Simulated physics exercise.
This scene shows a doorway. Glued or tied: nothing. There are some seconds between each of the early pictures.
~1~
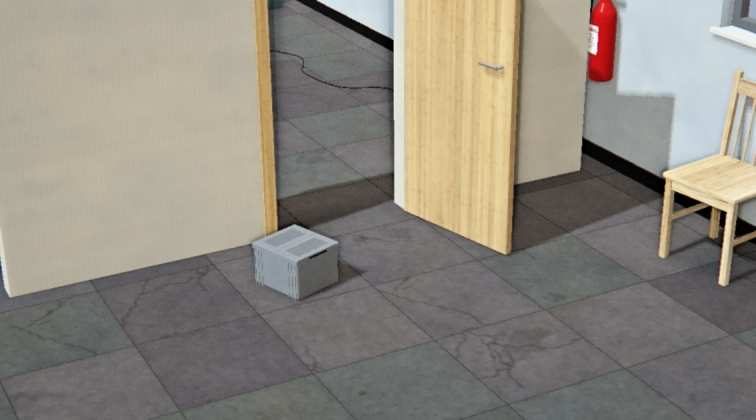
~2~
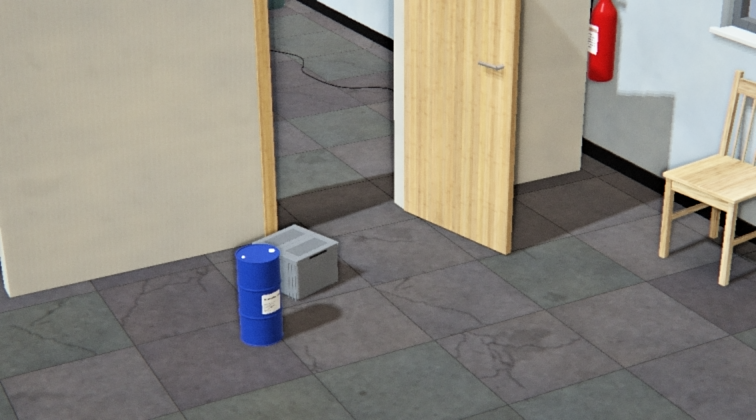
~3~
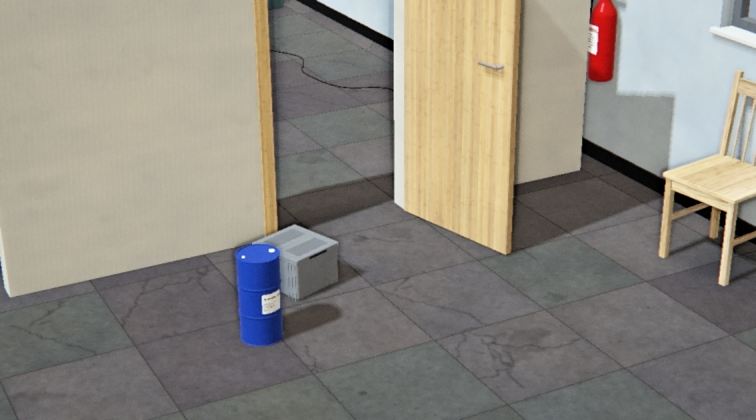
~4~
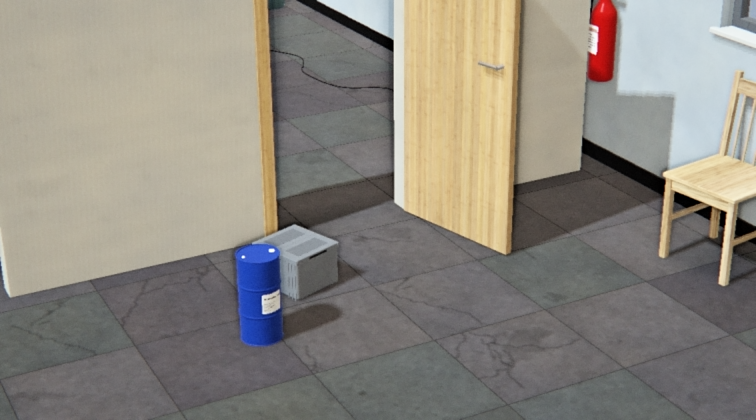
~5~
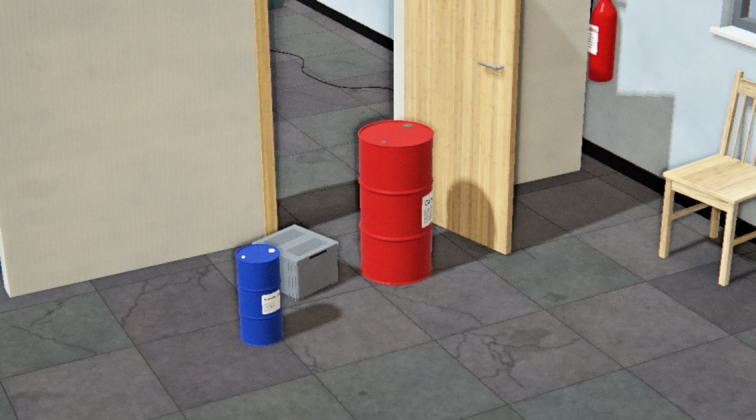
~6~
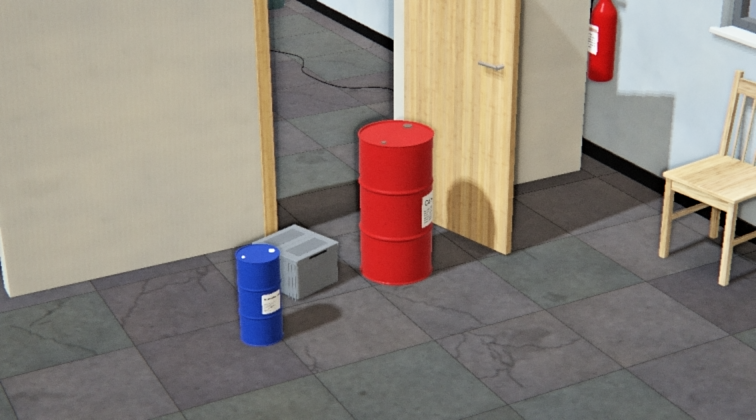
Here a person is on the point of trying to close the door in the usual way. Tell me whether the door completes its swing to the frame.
It fails to complete the swing.
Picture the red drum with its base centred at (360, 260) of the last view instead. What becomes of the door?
Then it gets caught partway.
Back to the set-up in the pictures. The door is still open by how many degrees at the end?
I'd say it stays open by roughly 75 degrees.
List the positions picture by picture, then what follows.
Door wide open and still, in the first frame.
Door wide open and still; blue canister (260, 295); grey tote (296, 262), in the second frame.
Door wide open and still; blue canister (260, 295); grey tote (296, 262), in the third frame.
Door wide open and still; blue canister (260, 295); grey tote (296, 262), in the fourth frame.
Door wide open and still; blue canister (260, 295); grey tote (296, 262), in the fifth frame.
Door wide open and still; red drum (396, 202); blue canister (260, 295), in the sixth frame.
Then, 0.60 s past the last view, open by 92°.
Then, 0.90 s past the last view, open by 80°.
Finally, open by 73°; all 3 still in place. Final places as the last picture's camera would see them, red drum near (396, 202).
